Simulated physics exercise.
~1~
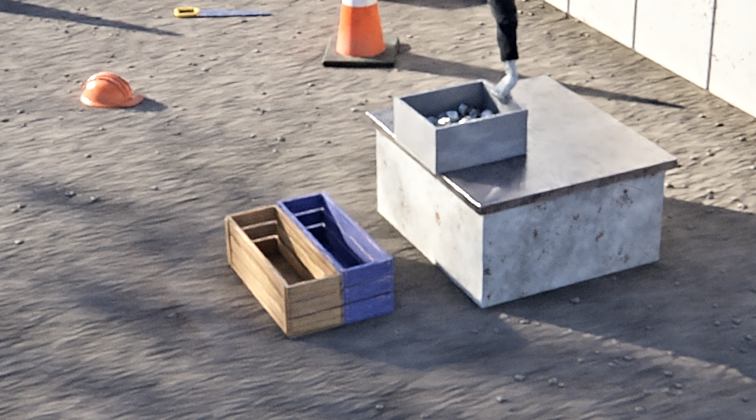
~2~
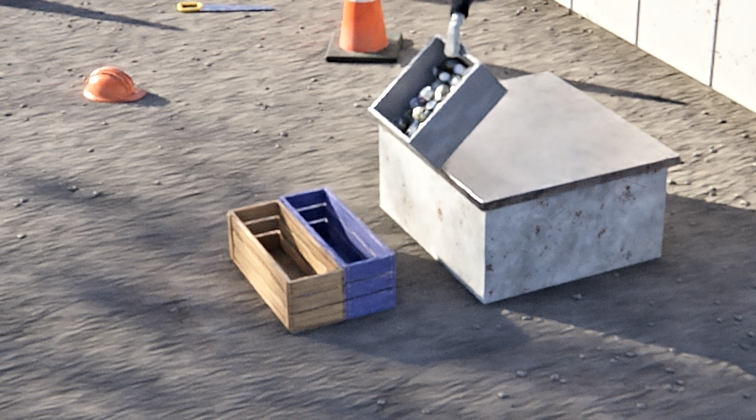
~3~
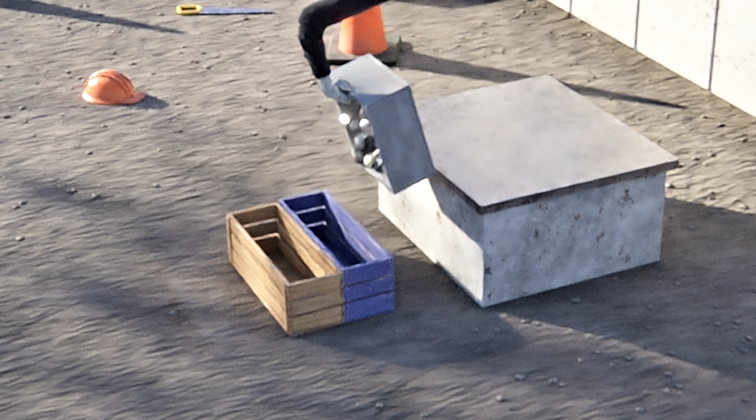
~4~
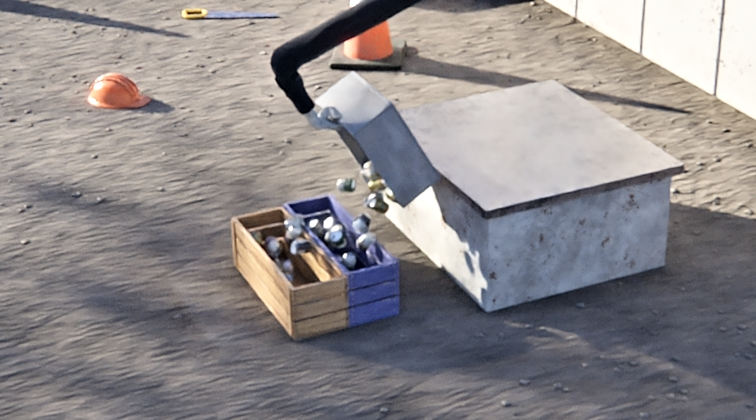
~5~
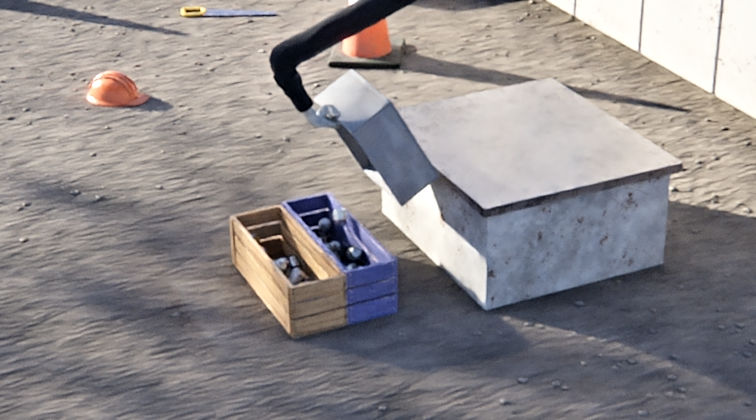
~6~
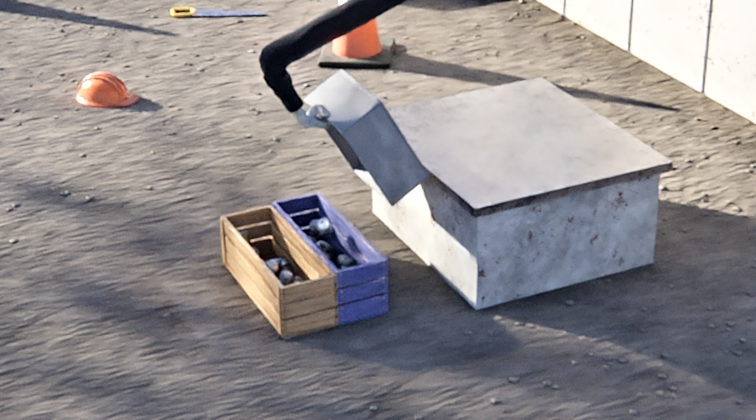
A grey box tips left off the bench, pouring small round pieces into two crates.
